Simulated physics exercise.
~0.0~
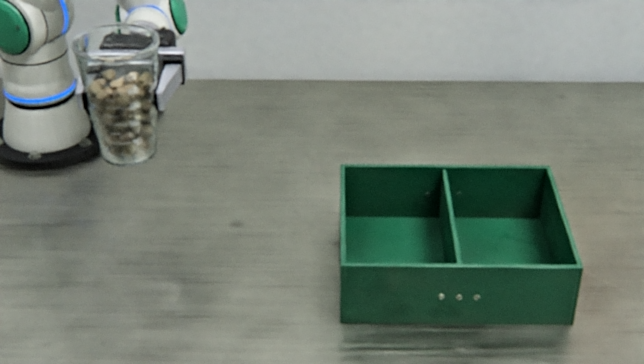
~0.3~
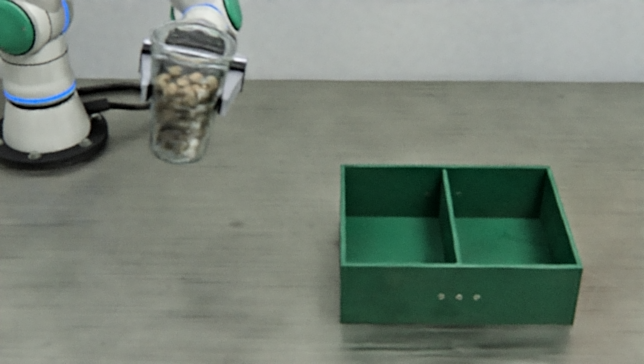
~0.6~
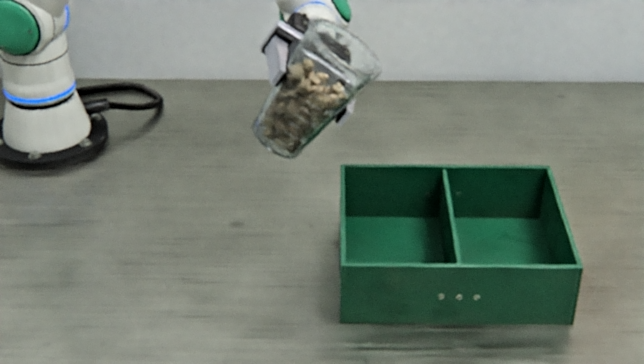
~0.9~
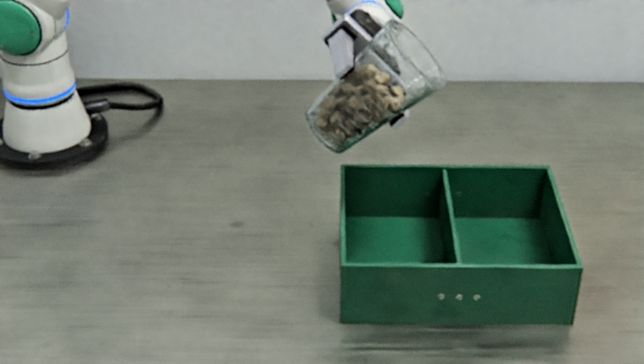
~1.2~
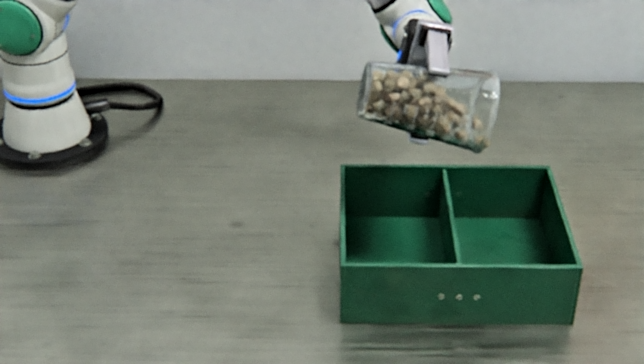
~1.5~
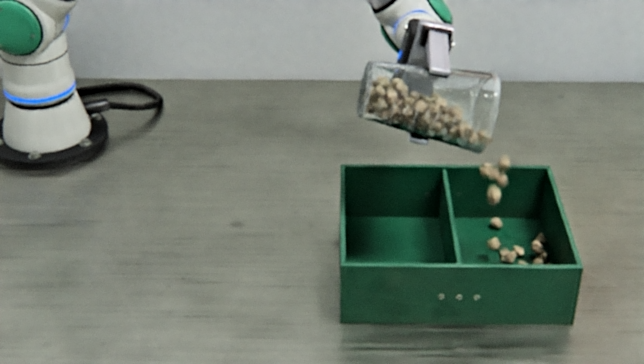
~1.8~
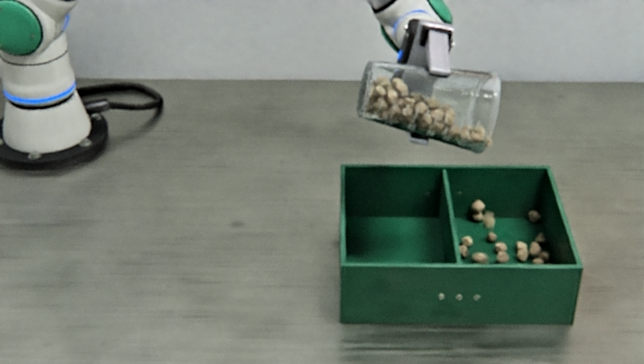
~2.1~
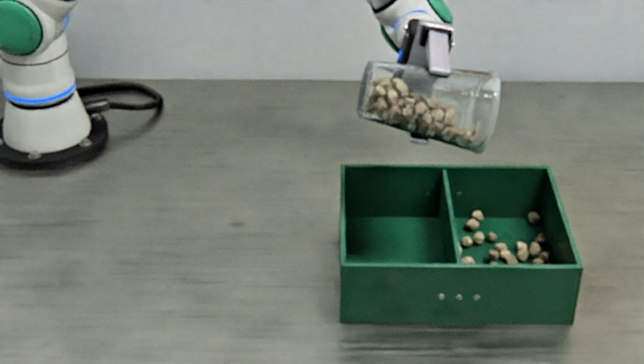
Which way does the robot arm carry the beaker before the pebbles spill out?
The arm carries the beaker to the right, from near the robot's base to a place above the green box.
